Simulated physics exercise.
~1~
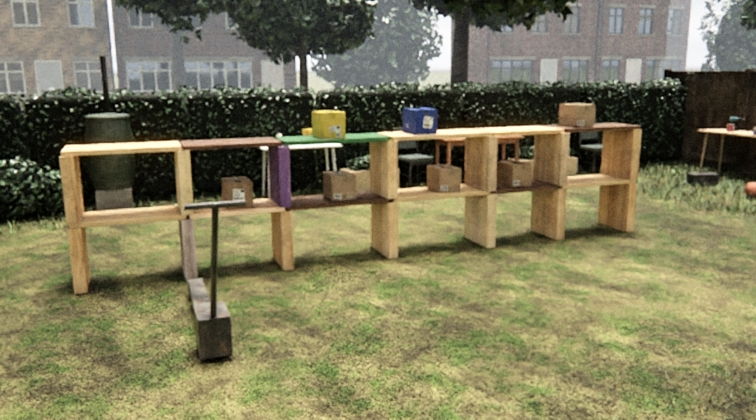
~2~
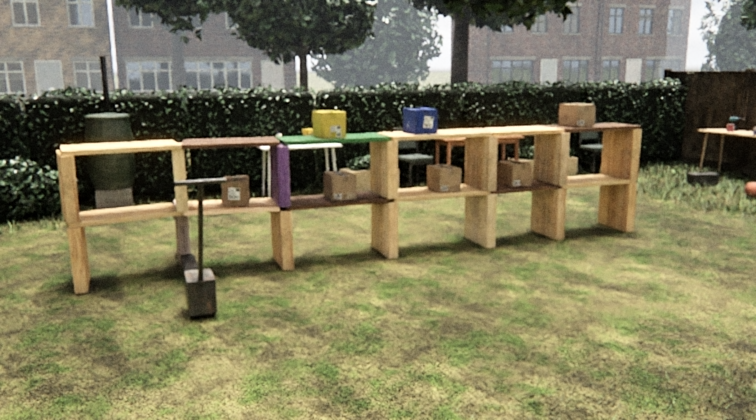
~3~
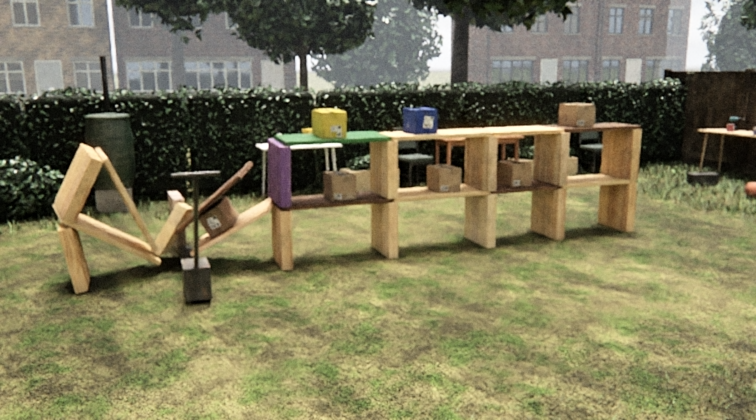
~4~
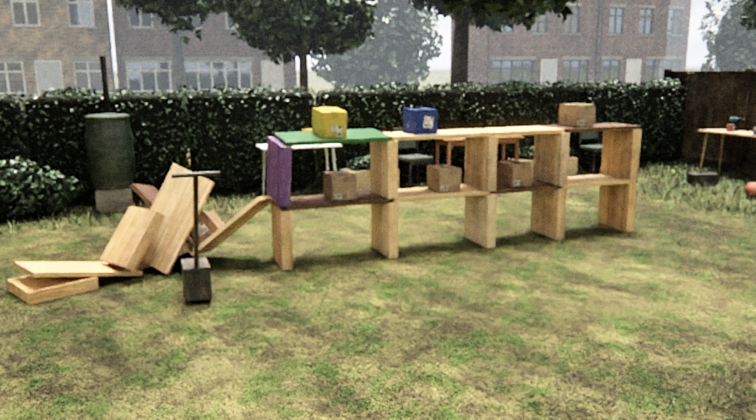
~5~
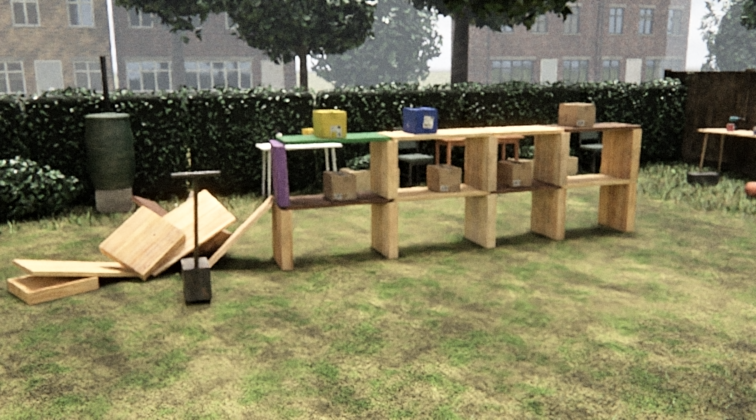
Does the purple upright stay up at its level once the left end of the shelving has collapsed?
Yes, the purple upright is still standing at its level under the green board, beside the heap of fallen planks.
In a hedged yard, a jack sliding into a plank shelf, its left end collapsing while the purple upright and cartons beyond stay up.
